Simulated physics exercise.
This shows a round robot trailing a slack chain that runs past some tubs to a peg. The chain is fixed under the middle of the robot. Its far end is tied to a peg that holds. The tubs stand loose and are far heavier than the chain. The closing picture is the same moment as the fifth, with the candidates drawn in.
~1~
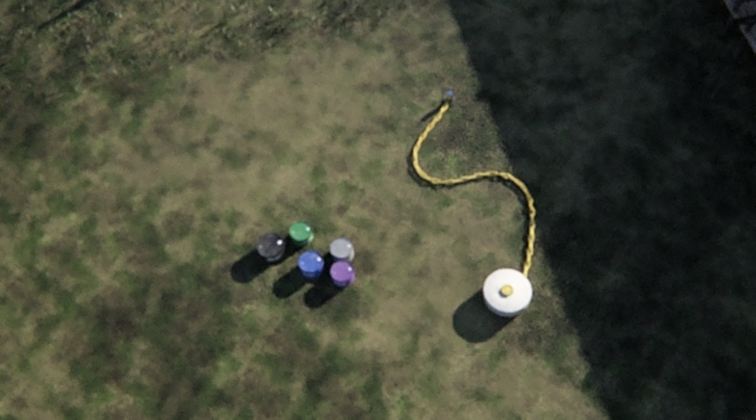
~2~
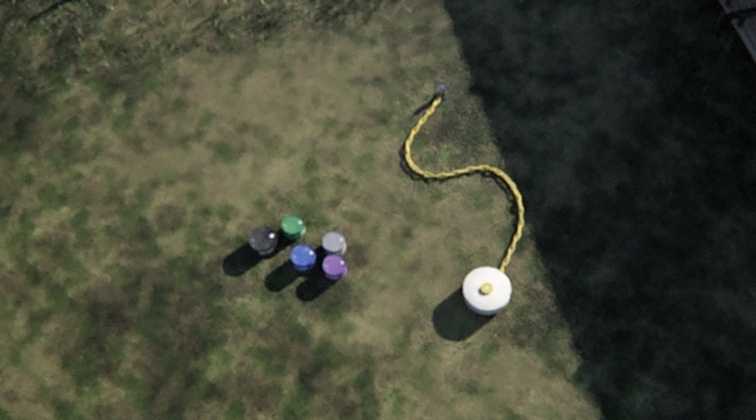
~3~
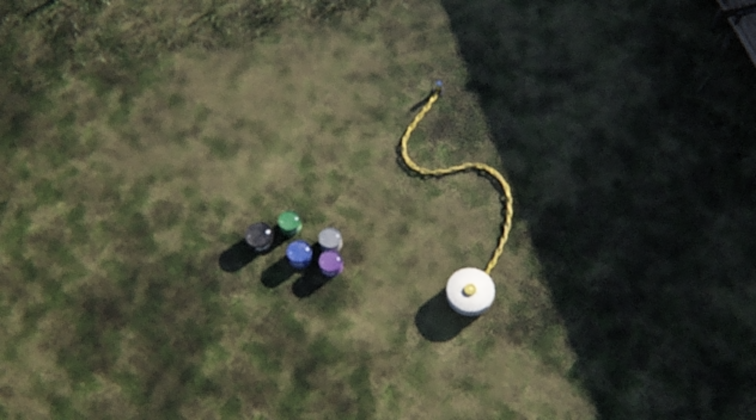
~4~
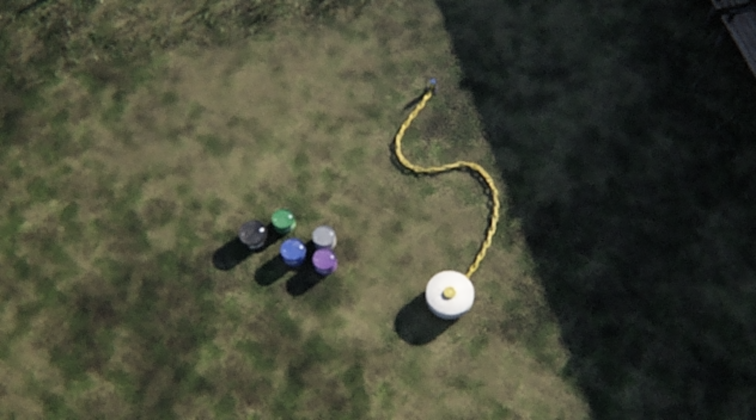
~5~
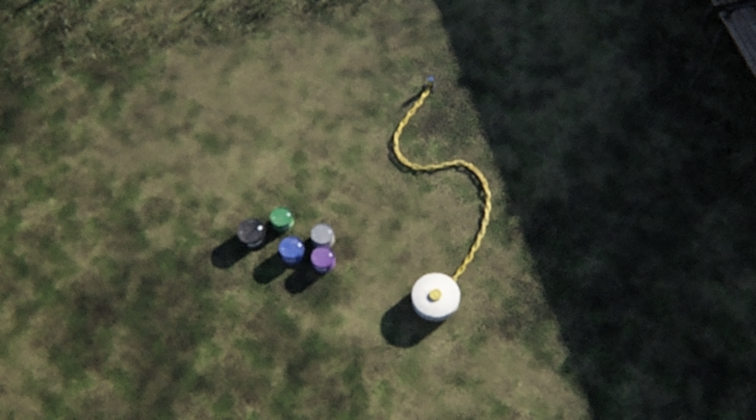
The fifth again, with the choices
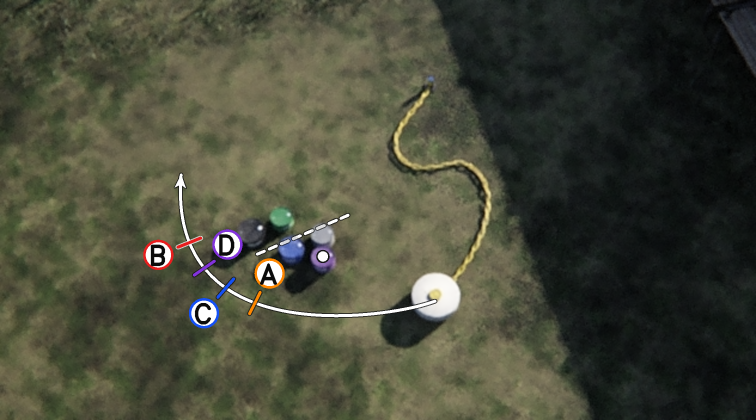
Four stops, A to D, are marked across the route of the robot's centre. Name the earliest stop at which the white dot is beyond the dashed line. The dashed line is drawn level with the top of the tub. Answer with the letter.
It must go as far as B.
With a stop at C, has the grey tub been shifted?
No.
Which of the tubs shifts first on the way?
The purple one.
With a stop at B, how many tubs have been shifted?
Three.
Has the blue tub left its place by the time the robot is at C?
No.
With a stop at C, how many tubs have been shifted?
By then, none.
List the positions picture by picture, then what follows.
Peg (450, 98); blue tub (311, 264); purple tub (343, 274), in the first frame.
Robot (486, 292); black tub (263, 241), in the second frame.
Robot (470, 293); grey tub (331, 241), in the third frame.
Robot (450, 296); blue tub (294, 252), in the fourth frame.
Robot (435, 298); black tub (252, 233); green tub (282, 219); grey tub (323, 237), in the fifth frame.
On the marked copy, A at (255, 303); B at (189, 243); C at (226, 288); D at (204, 268); the dashed line at (301, 235); the route from (435, 301) via (253, 302) to (181, 175); the white dot at (323, 256).
Taking B. A third of the way, robot (335, 312); purple tub (323, 260).
Two thirds of the way, robot (238, 293); purple tub (323, 260).
When it is over, robot (188, 239); blue tub (276, 239); purple tub (299, 234); grey tub (317, 222); the dot on the purple tub is over the dashed line.
As for the rest, A leaves the dotted tub short, at (323, 260); C leaves the dotted tub short, at (323, 260); D leaves the dotted tub short, at (310, 249).
